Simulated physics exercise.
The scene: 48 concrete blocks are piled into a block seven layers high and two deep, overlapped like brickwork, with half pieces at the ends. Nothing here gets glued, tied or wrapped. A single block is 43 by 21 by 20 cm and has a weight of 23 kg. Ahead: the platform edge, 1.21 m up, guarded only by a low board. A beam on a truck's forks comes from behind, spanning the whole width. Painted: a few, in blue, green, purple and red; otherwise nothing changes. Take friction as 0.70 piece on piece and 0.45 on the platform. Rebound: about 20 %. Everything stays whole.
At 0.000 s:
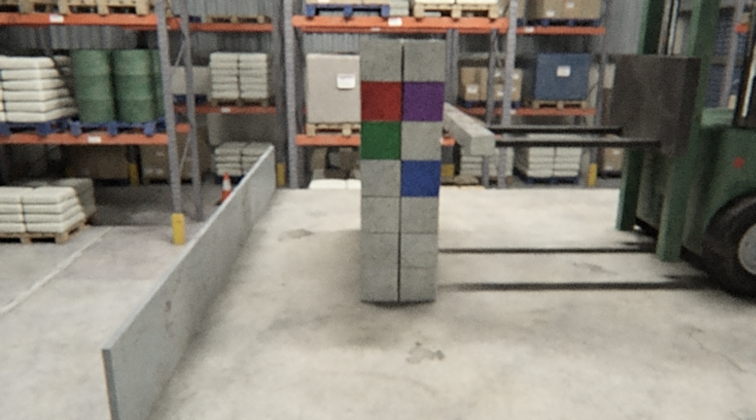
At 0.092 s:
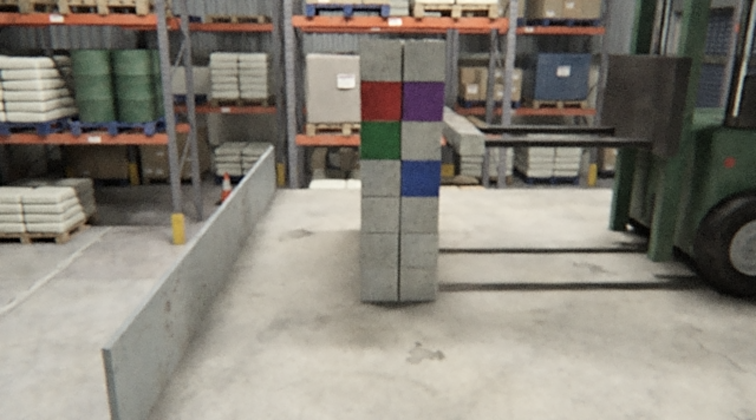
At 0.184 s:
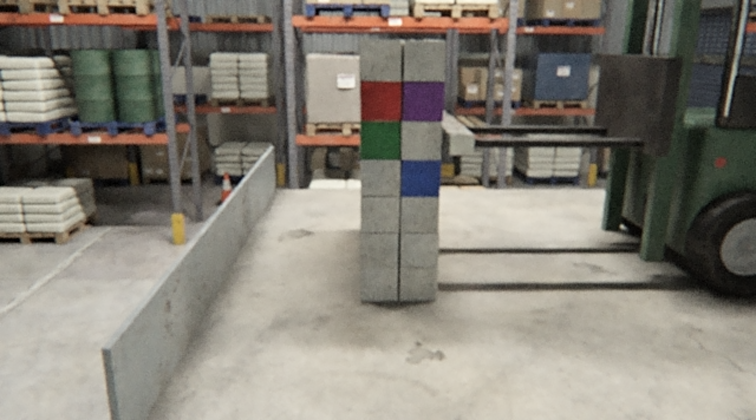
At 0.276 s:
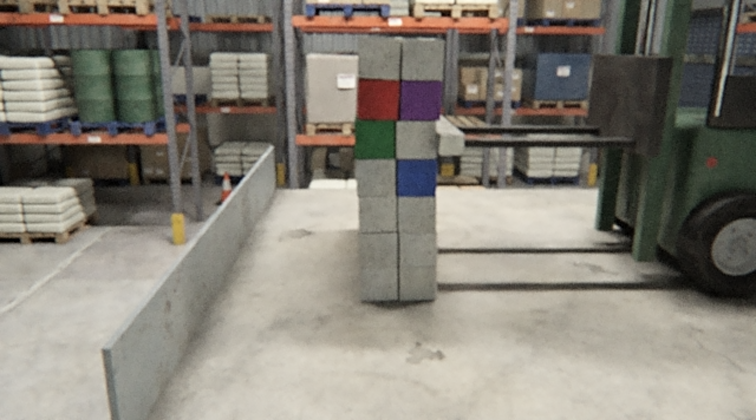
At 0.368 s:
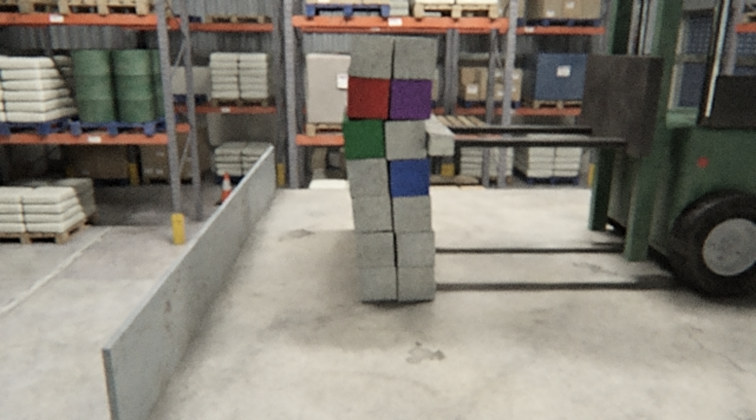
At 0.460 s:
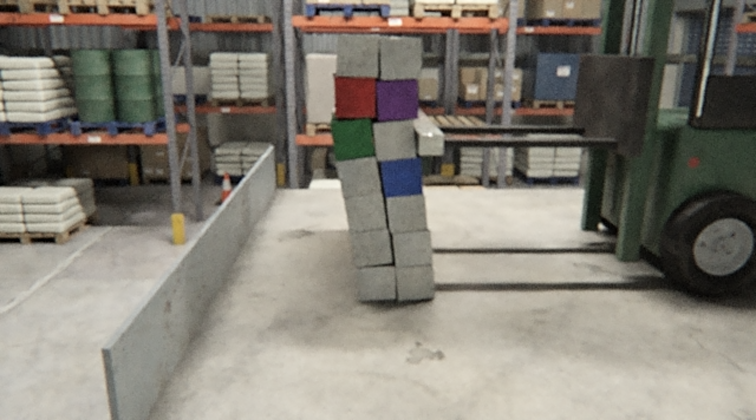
Forklift moving left and pressing a beam against a tall stack of concrete blocks, its upper layers shifting and leaning left.
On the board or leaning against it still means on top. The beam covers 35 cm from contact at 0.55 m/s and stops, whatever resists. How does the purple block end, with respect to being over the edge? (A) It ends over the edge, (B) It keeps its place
B, it keeps its place.
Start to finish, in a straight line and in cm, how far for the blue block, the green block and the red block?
Moved: Blue 80, green 90, red 270.
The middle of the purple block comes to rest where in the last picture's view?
At roughly (267, 208).
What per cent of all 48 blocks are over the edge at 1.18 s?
0 %.
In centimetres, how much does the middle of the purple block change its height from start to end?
At the end it is roughly 60 cm lower than at the start.
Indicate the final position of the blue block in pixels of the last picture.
Resting position, last image: About (286, 243).
After 0.64 s, none of the 48 blocks over the edge, 48 disturbed; purple block leaning 13°; green block leaning 16°.
After 0.90 s, none of the 48 blocks over the edge, 47 disturbed; purple block leaning 30°, 10 cm lower; green block leaning 34°, 11 cm lower.
After 1.18 s, none of the 48 blocks over the edge, 46 disturbed; purple block leaning 64°, 38 cm lower; blue block leaning 74°, 32 cm lower.
After 1.76 s, 10 of the 48 blocks over the edge; purple block 58 cm lower; blue block on its side.
By the end (2.4 s), 11 of the 48 blocks over the edge; purple block 58 cm lower; blue block on its side; green block leaning 26°, 37 cm lower. As the last picture would show them, middles, purple block near (267, 208), blue block near (286, 243).
